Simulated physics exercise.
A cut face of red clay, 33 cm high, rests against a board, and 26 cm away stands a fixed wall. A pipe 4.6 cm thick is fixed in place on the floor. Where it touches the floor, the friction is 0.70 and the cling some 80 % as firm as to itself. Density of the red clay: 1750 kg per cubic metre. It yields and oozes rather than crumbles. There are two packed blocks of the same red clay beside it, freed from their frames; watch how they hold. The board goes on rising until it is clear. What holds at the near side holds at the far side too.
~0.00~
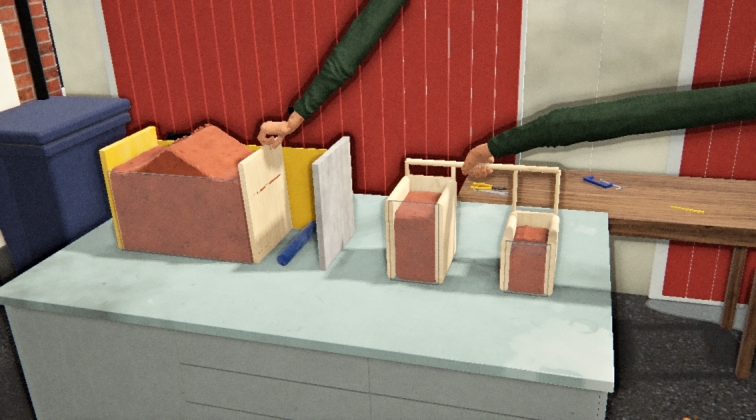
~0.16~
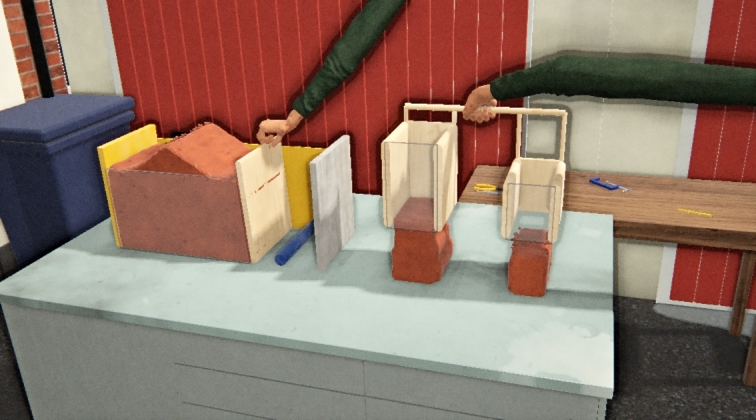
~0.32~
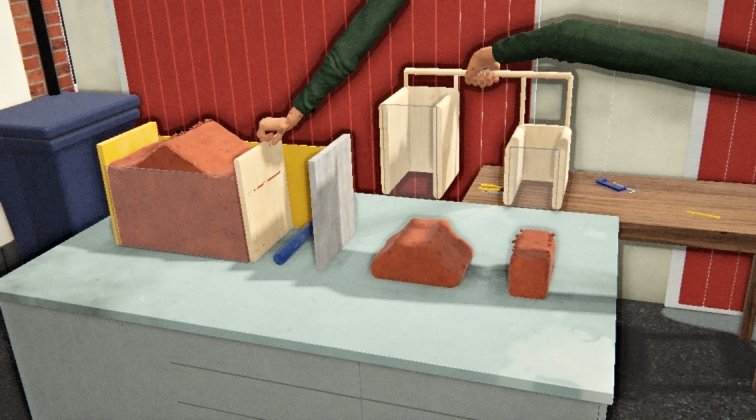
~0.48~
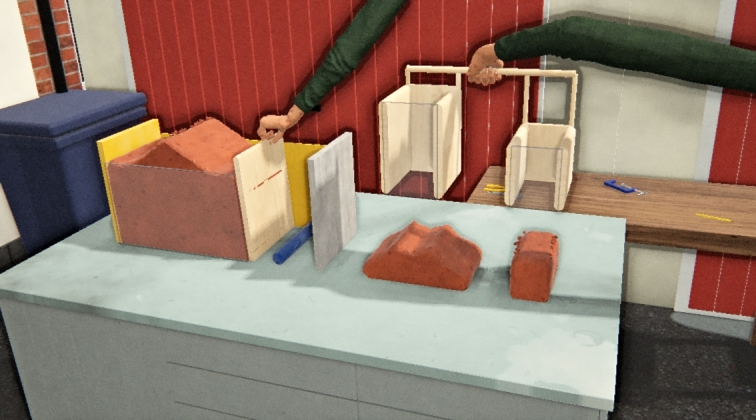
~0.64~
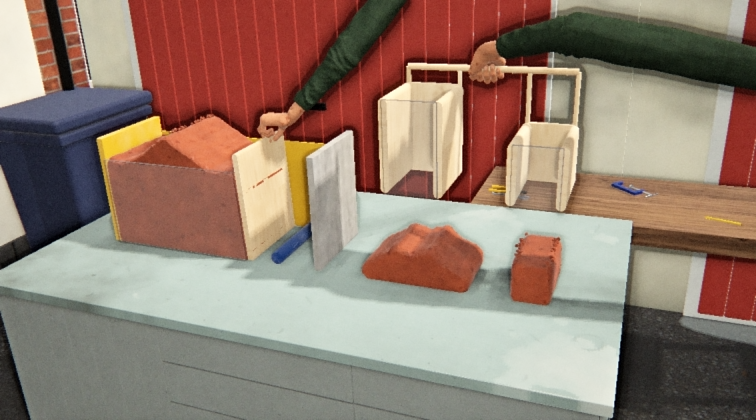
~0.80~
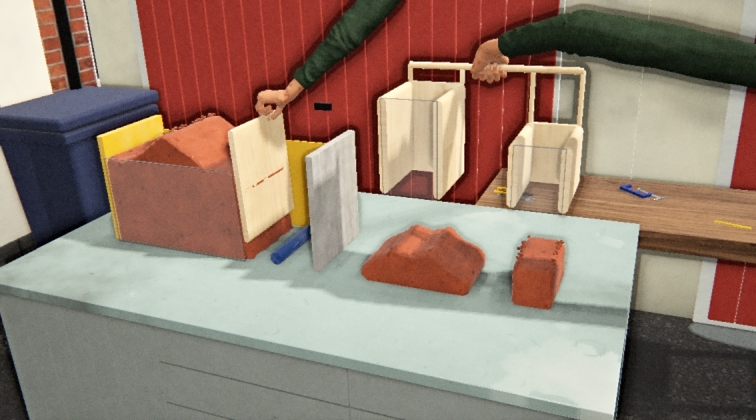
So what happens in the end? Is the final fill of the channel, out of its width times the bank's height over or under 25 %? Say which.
It comes out over.
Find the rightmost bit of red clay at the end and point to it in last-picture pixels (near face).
It lies at around (312, 266) in the last picture.
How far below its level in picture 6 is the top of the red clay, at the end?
The gap comes to roughly 9.5 centimetres.
By 1.03 s, the fallen stuff reaches 16 % of the way across, with nothing on top of the pipe; the channel is 6 % full.
By 1.29 s, the fallen stuff reaches 58 % of the way across, with 8.8 cm on top of the pipe; the channel is 29 % full.
By 1.56 s, the fallen stuff reaches 98 % of the way across, with 15 cm on top of the pipe; the channel is 45 % full.
By 1.82 s, the fallen stuff reaches 98 % of the way across, with 13 cm on top of the pipe; the channel is 47 % full.
By 1.87 s, at the end, the fallen stuff reaches 98 % of the way across, with 13 cm on top of the pipe; the channel is 47 % full.
